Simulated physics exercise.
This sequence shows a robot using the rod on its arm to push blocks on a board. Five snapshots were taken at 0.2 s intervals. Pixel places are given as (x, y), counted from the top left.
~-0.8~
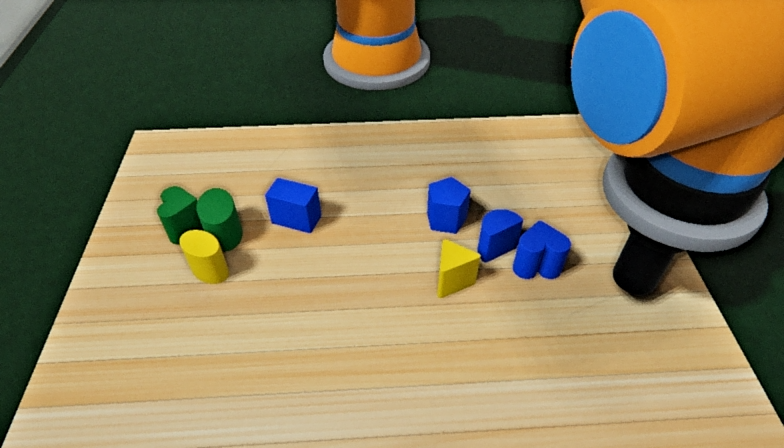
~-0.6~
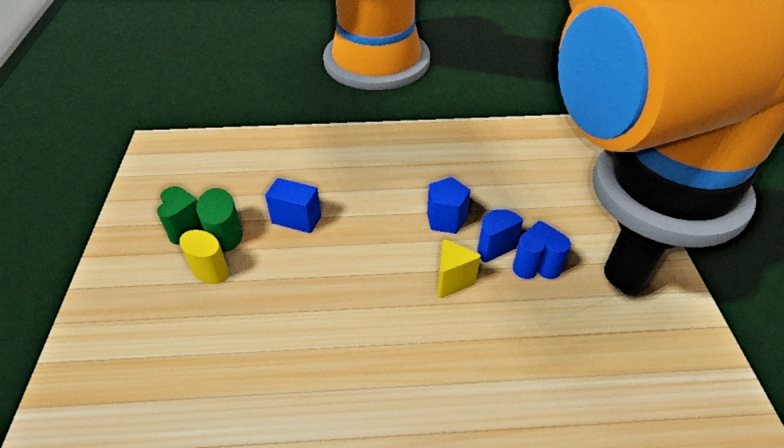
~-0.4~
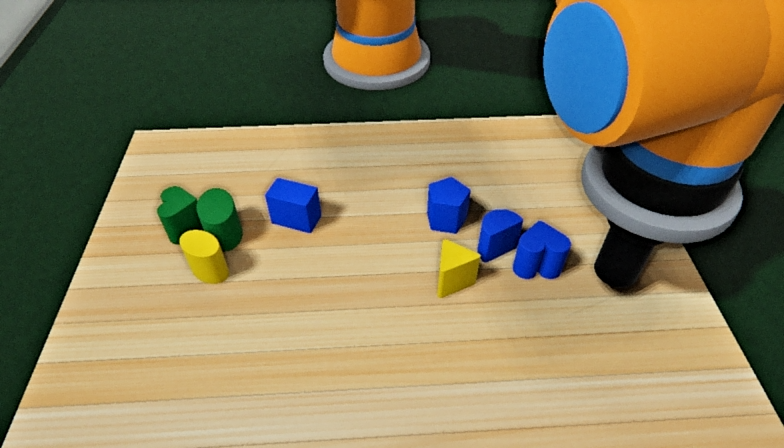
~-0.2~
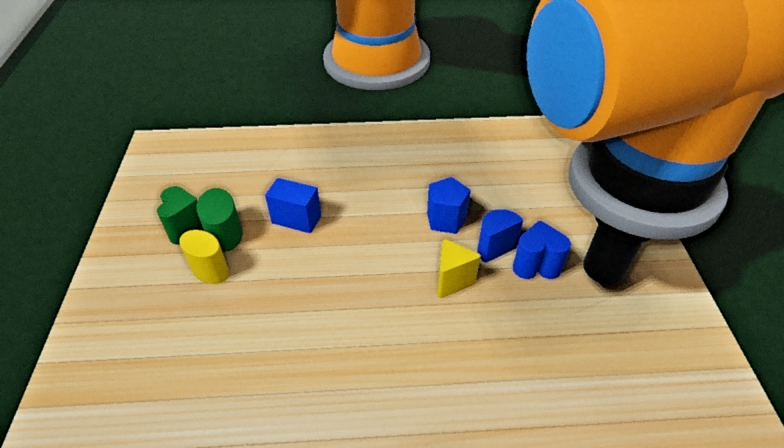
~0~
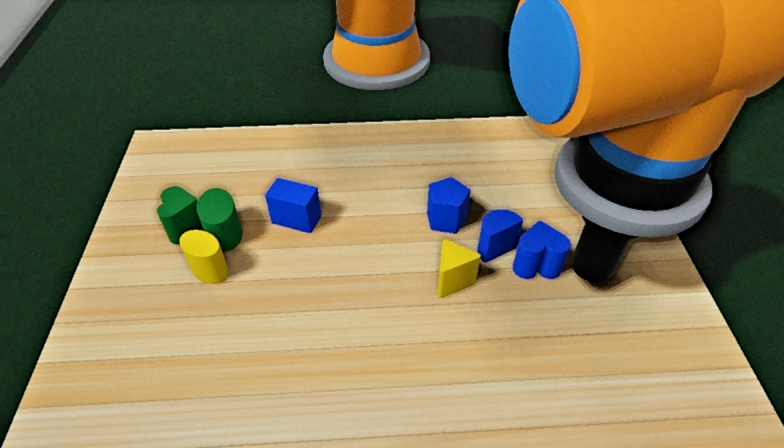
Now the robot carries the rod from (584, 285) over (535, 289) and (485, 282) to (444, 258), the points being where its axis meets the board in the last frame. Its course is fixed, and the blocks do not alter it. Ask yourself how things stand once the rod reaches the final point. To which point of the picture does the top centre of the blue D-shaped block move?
It should be at (490, 188) by then.
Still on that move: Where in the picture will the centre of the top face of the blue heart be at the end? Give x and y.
If I read the scene right, the answer is (467, 208).
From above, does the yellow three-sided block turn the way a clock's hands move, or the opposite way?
Viewed from overhead, the yellow three-sided block winds up turned anticlockwise.
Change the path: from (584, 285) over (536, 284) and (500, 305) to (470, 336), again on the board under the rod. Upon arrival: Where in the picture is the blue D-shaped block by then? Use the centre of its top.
I predict (483, 206).
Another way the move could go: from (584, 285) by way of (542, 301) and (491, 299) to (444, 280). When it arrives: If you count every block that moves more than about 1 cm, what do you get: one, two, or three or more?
The number is one.
What follows on the original path. One third of the way, rod at (540, 272); blue D-shaped block at (488, 210); blue heart at (512, 231), turned 45° clockwise.
Two thirds of the way, rod at (488, 265); yellow three-sided block at (444, 254); blue D-shaped block at (485, 195), turned 30° clockwise; blue heart at (484, 221), turned 100° clockwise.
At the end, rod at (445, 241); blue five-sided block at (447, 185), turned 15° anticlockwise; yellow three-sided block at (421, 247), turned 85° anticlockwise; blue D-shaped block at (489, 188), turned 45° clockwise; blue heart at (467, 208), turned 165° clockwise.
